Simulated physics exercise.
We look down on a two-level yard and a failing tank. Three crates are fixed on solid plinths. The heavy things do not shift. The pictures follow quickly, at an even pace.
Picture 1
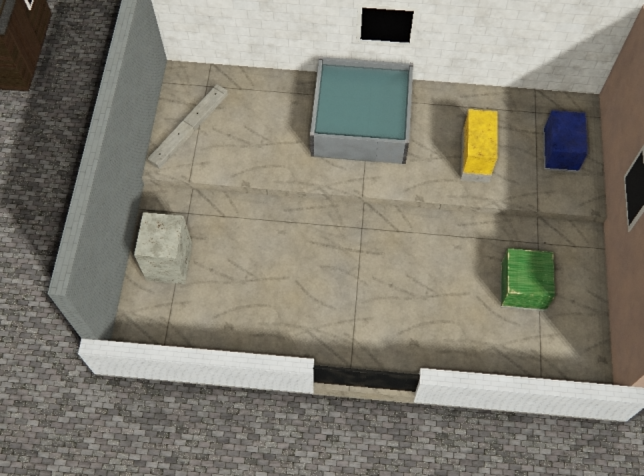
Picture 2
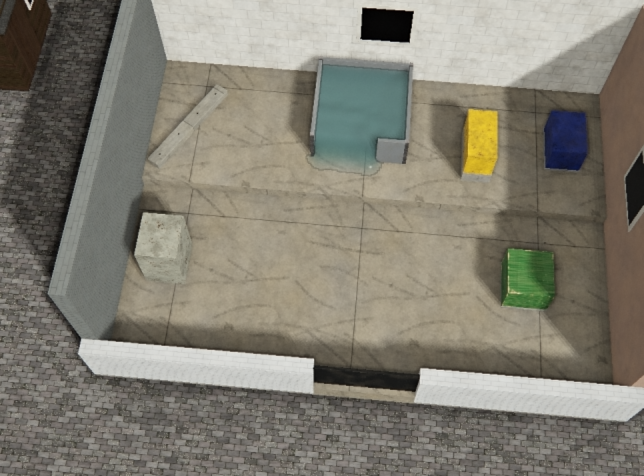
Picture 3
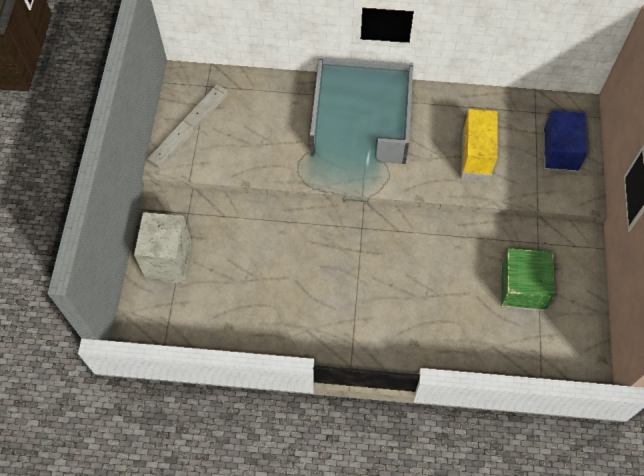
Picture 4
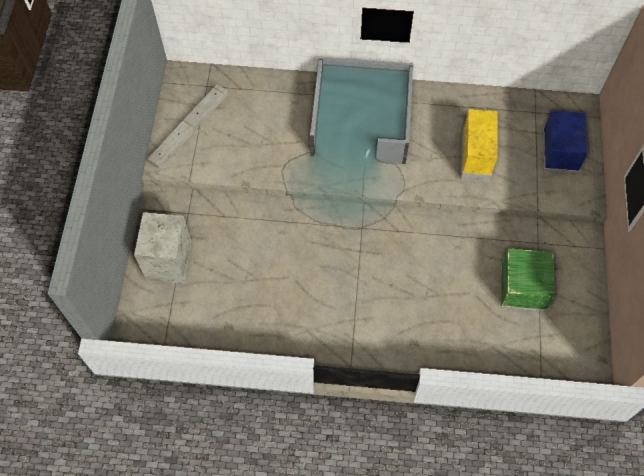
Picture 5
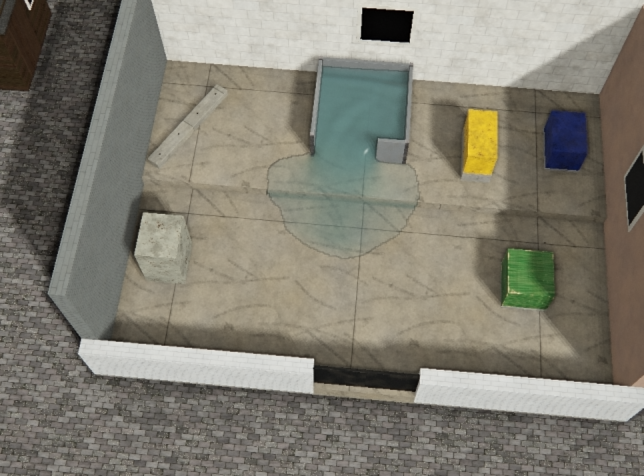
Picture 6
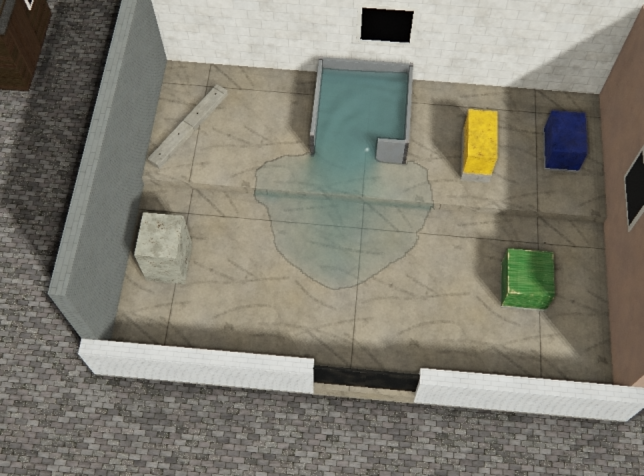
Water sits in a grey tank against the white back wall of a walled, two-level yard, seen from above by a still camera. A pale plank and a pale block are at left, with yellow and dark blue blocks at right and a green one nearer. The tank's front opens on its left side, and the water pours out, spreading toward the viewer across the upper level and over onto the lower in a widening, thinning pool.
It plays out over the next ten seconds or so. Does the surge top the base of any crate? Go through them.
In the end: The yellow crate stays dry; the blue crate stays dry; the green crate gets wet.
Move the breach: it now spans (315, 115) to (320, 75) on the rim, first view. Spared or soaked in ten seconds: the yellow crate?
Yellow is spared.
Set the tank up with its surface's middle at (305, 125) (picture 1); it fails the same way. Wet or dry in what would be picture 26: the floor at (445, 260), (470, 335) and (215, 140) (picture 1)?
One after the other: Free of water, wet, no water.
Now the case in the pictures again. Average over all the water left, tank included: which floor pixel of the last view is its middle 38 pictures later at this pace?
I would point to (350, 274).
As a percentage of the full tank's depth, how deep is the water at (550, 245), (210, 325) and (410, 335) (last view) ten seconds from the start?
In that order: 12, 6 and 8 per cent.
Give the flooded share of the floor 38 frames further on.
About 55 per cent.
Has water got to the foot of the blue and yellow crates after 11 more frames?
Blue crate still dry; yellow crate yes.
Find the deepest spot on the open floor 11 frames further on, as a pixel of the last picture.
Around (313, 362).
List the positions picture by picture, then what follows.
Still water in the water tank at (363, 102), in the first frame.
Water pours out at (345, 151) and has run to (312, 160), in the second frame.
Water pours out at (345, 151) and has run to (304, 174), in the third frame.
Water pours out at (345, 152) and has run to (358, 224), in the fourth frame.
Water pours out at (345, 152) and has run to (352, 252), in the fifth frame.
The front is at (332, 283), out from the gap at (345, 152), in the sixth frame.
A moment on, water covers 30 % of the floor; the yellow crate not reached, the blue crate not reached, the green crate not reached.
Next, water covers 40 % of the floor; the yellow crate water round its plinth, the blue crate not reached, the green crate not reached.
Then, water covers 45 % of the floor; the yellow crate water round its plinth, the blue crate not reached, the green crate water round its plinth.
Later, water covers 55 % of the floor; the yellow crate water round its plinth, the blue crate not reached, the green crate water round its plinth.
In the end, water covers 60 % of the floor; the yellow crate stayed above the water, the blue crate stayed above the water, the green crate was topped.
